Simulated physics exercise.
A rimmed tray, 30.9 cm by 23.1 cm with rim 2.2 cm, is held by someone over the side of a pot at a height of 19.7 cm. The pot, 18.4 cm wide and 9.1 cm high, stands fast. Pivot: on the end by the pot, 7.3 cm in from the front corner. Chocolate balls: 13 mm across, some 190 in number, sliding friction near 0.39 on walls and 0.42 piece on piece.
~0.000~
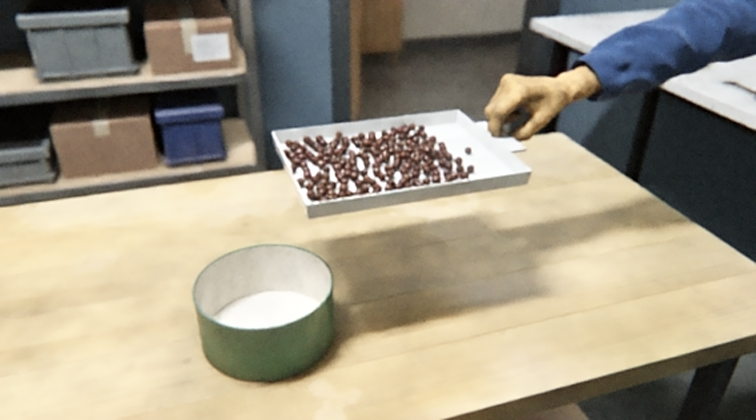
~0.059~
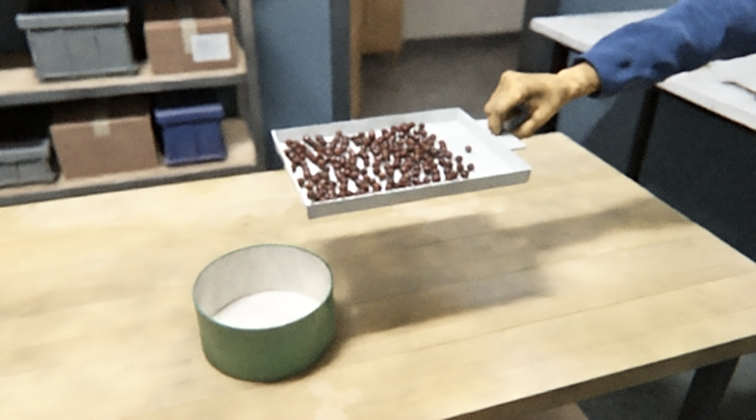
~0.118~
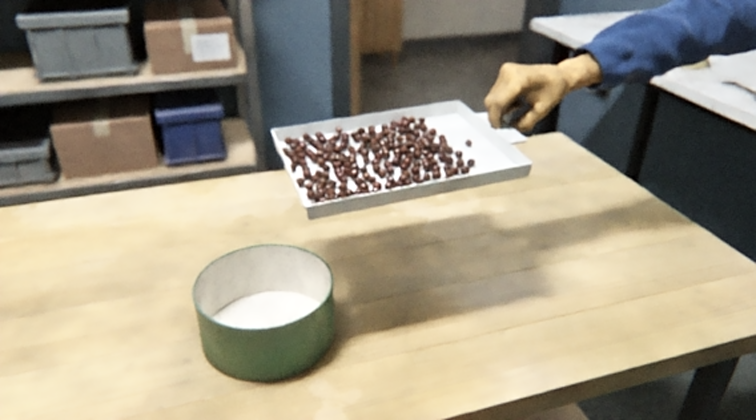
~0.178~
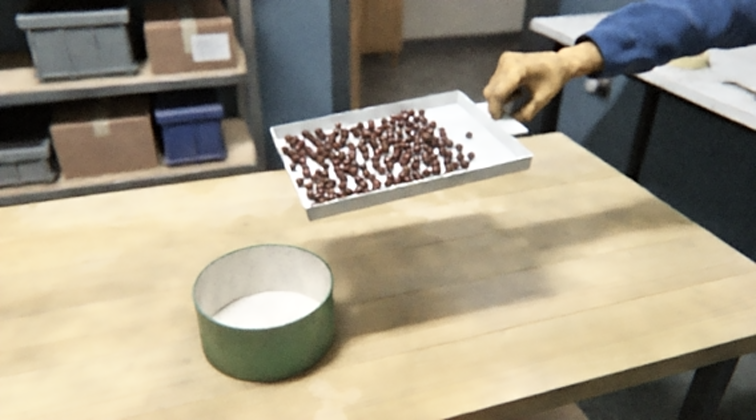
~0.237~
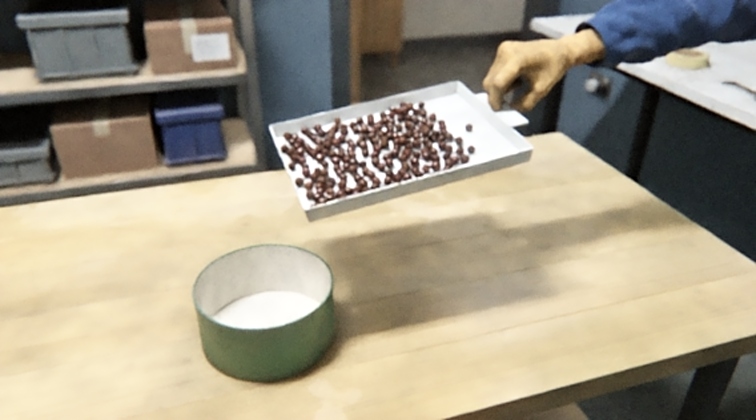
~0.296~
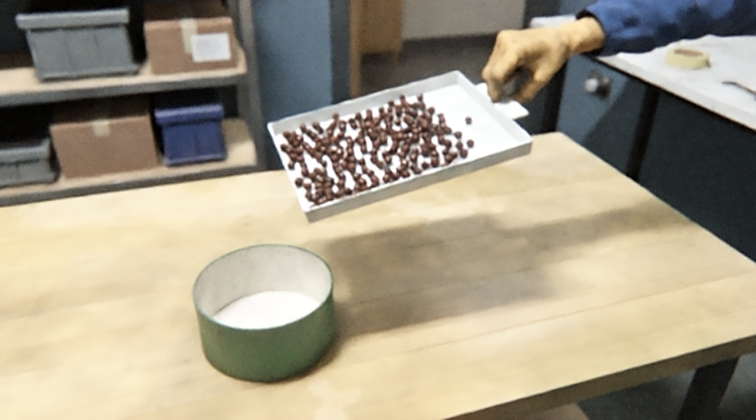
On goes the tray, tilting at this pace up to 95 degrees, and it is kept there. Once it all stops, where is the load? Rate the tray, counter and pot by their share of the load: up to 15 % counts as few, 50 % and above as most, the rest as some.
Left on the tray: Few; counter: Few; pot: Most.
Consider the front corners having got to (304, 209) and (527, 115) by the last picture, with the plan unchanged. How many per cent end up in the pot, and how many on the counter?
Final per cent - pot 75, counter 25.
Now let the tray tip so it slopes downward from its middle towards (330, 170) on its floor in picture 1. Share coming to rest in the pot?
I'd say close to 50 %.
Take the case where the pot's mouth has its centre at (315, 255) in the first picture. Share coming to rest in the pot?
Some 30 per cent.
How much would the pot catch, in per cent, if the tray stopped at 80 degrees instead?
Share in the pot: Around 0 %.
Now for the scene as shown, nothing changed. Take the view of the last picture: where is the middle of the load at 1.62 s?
At that time the load is centred around (310, 136).
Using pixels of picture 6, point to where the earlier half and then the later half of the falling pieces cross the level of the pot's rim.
Roughly (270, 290) to begin with, later roughly (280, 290).
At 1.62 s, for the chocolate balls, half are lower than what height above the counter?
Around 28 cm up.
Then, at 1.09 s, tilt 50 degrees; the tray holds 100 %, the pot 0 %.
After 1.62 s, tilt 76 degrees; the tray holds 100 %, the pot 0 %.
After 2.21 s, tilt 95 degrees; the tray holds 30 %, the pot 40 %.
By 3.4 s all is still; tray 0 %, counter 5 %, pot 95 %.
